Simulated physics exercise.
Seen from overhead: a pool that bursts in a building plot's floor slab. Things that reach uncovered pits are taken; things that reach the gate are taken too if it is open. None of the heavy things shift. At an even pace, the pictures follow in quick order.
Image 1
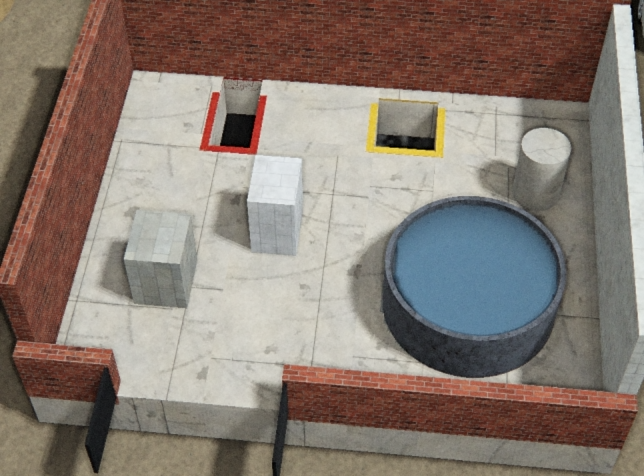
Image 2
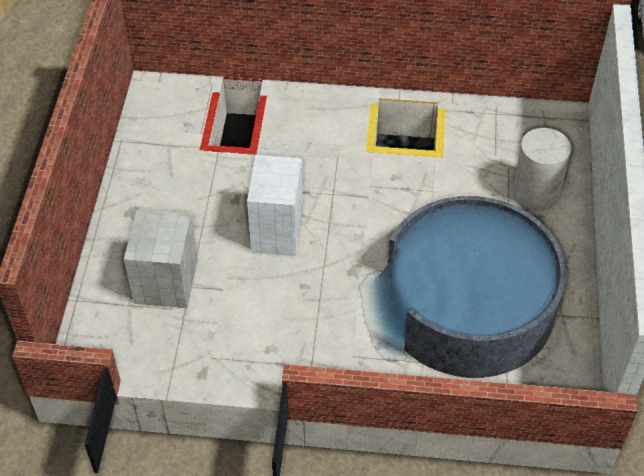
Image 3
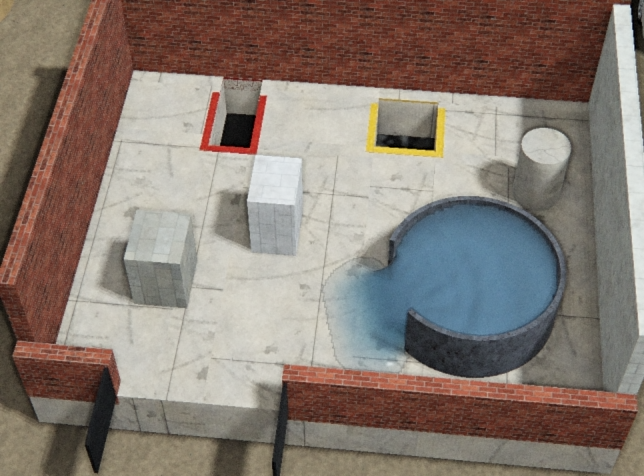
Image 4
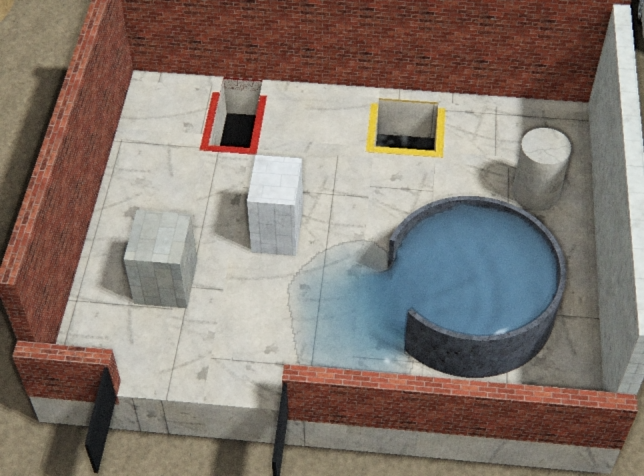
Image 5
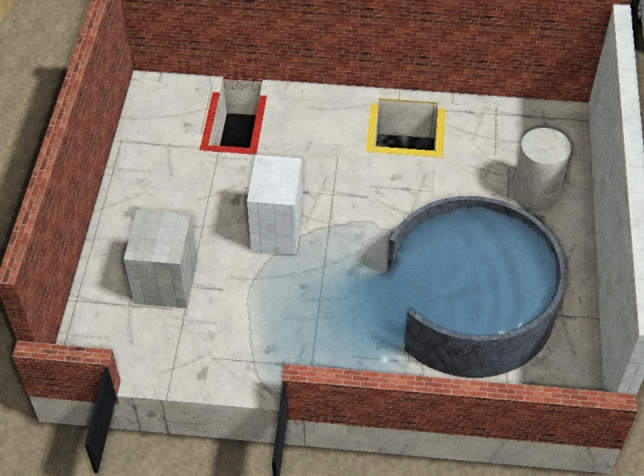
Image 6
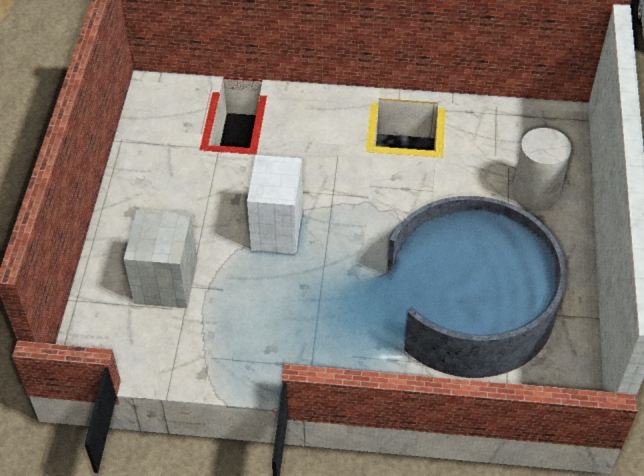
Water sat still in a round tank, then poured out through a gap on its left side and spread leftward across the concrete floor, reaching the taller pale block and the opening in the front wall.
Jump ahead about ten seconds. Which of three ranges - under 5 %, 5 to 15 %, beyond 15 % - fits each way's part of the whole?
One by one: The gate will get a big slice beyond fifteen per cent. The red pit will get a big slice beyond fifteen per cent. The yellow pit will get a thin slice beneath five per cent.
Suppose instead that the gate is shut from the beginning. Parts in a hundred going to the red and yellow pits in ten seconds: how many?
Red 40 %, yellow 2 %.
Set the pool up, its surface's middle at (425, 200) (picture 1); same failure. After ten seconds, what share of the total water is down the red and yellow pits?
Red 20 %, yellow 10 %.
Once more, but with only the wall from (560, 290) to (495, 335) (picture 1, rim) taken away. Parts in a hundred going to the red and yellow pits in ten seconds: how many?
In percent: Red 8, yellow 14.
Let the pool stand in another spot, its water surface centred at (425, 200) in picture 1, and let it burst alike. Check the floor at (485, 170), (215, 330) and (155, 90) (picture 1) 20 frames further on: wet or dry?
Okay, first one high and dry, second one got wet, last one high and dry.
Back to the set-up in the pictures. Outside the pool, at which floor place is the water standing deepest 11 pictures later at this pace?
I'd mark about pixel (49, 373).
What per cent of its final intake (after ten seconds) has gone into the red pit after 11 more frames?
About 0 %.
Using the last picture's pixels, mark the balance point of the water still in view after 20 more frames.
I'd point to (305, 289).
A moment on, water covers 35 % of the floor; the gate 3 %, the red pit 0 %, the yellow pit 0 %.
Next, water covers 45 % of the floor; the gate 8 %, the red pit 0 %, the yellow pit 0 %.
Then, water covers 55 % of the floor; the gate 15 %, the red pit 0 %, the yellow pit 0 %.
Later, water covers 65 % of the floor; the gate 25 %, the red pit 10 %, the yellow pit 1 %.
In the end, water covers 75 % of the floor; the gate 33 %, the red pit 23 %, the yellow pit 2 %.
